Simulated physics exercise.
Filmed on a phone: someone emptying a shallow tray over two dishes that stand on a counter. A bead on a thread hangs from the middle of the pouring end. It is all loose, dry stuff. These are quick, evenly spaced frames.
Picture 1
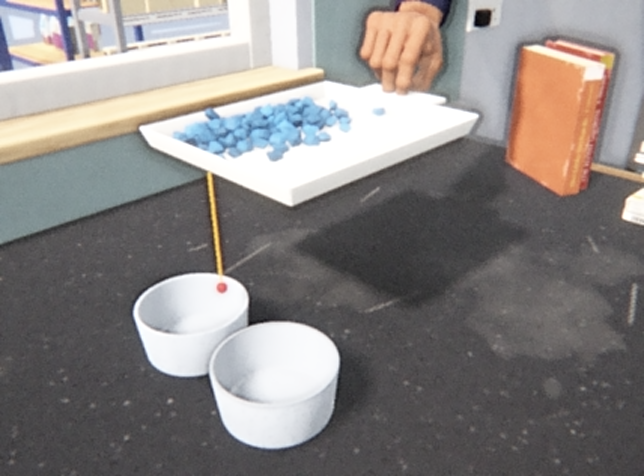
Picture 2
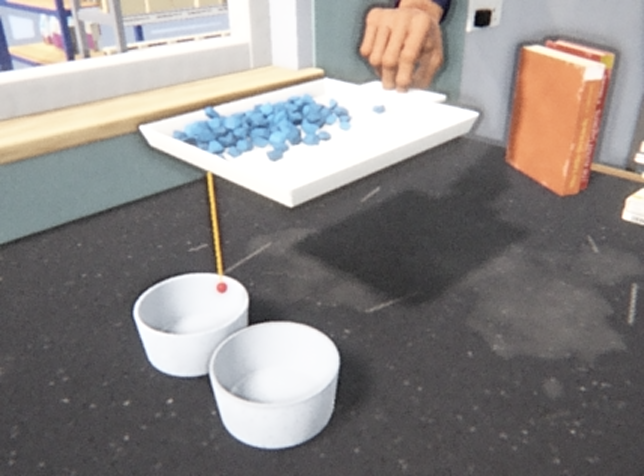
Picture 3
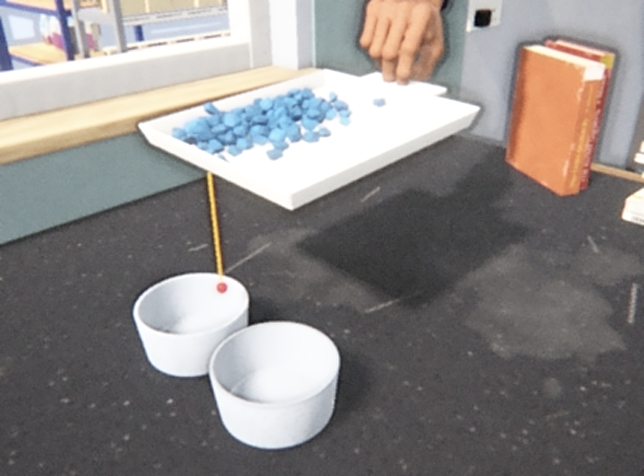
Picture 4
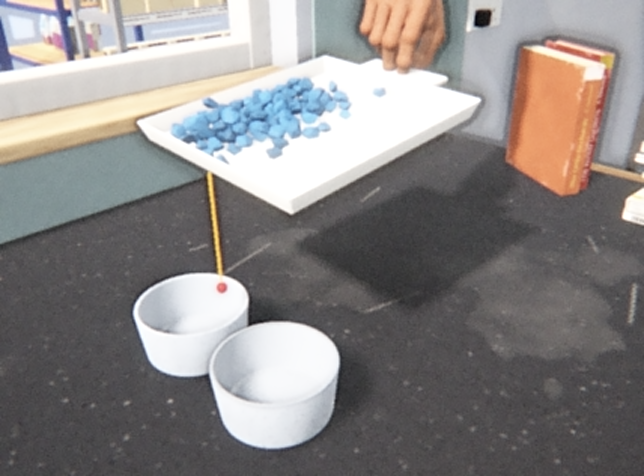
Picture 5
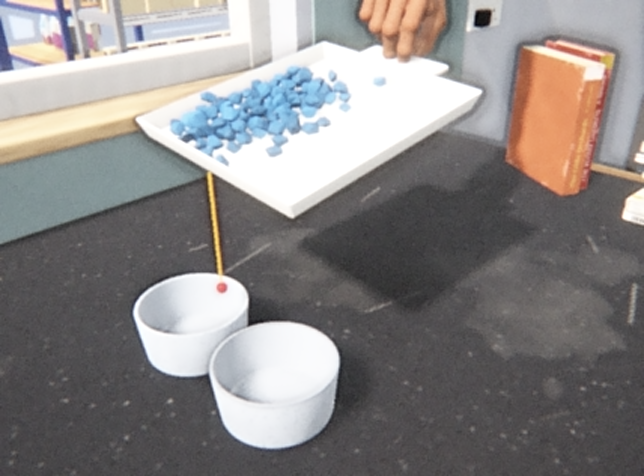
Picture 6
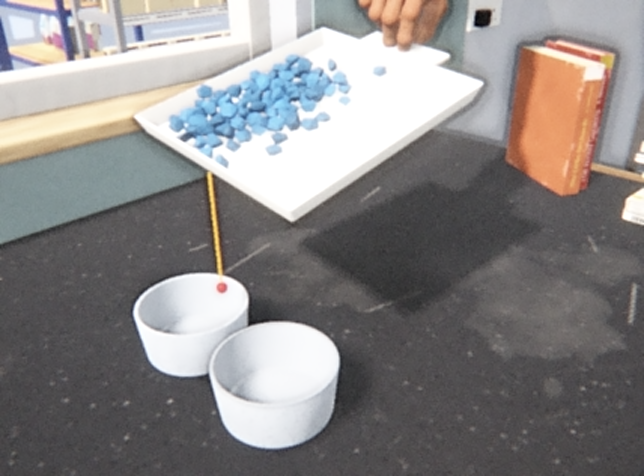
A white tray of blue stones, held by a hand at its far end above two empty white dishes on a dark counter, starts out nearly level. It then tilts slightly, its near right corner dipping a little and its far side rising, while the stones stay heaped toward the left.
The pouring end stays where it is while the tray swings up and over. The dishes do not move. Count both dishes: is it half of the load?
In the dishes lies more than half of it.
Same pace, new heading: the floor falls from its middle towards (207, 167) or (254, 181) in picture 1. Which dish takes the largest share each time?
One: Left. Two: Right.
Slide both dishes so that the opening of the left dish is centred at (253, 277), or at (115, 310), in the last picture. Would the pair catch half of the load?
In turn: Under half; under half.
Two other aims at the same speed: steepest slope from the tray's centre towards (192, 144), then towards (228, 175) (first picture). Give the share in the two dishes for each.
Near 10 % and 60 %.
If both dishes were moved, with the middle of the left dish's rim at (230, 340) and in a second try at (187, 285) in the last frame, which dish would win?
One: The left one. Two: The right dish.
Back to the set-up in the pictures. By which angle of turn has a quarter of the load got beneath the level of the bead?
Roughly 70°.
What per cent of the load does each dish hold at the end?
Left dish: 0 %, right dish: 80 %.
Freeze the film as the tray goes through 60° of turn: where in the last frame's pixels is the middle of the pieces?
Near (266, 187).
Shortly afterwards, tray tipped steeply; the bulk on the tray; only a few in the right dish; a little in the air.
Next, tray tipped right over; a little on the tray; the bulk in the right dish; only a few in the left dish; a little outside both; a little in the air.
Some moments later, tray tipped past a quarter turn; the bulk in the right dish; only a few in the left dish; a little outside both.
In the end, tray tipped past a quarter turn; the bulk in the right dish; only a few in the left dish; a little outside both.
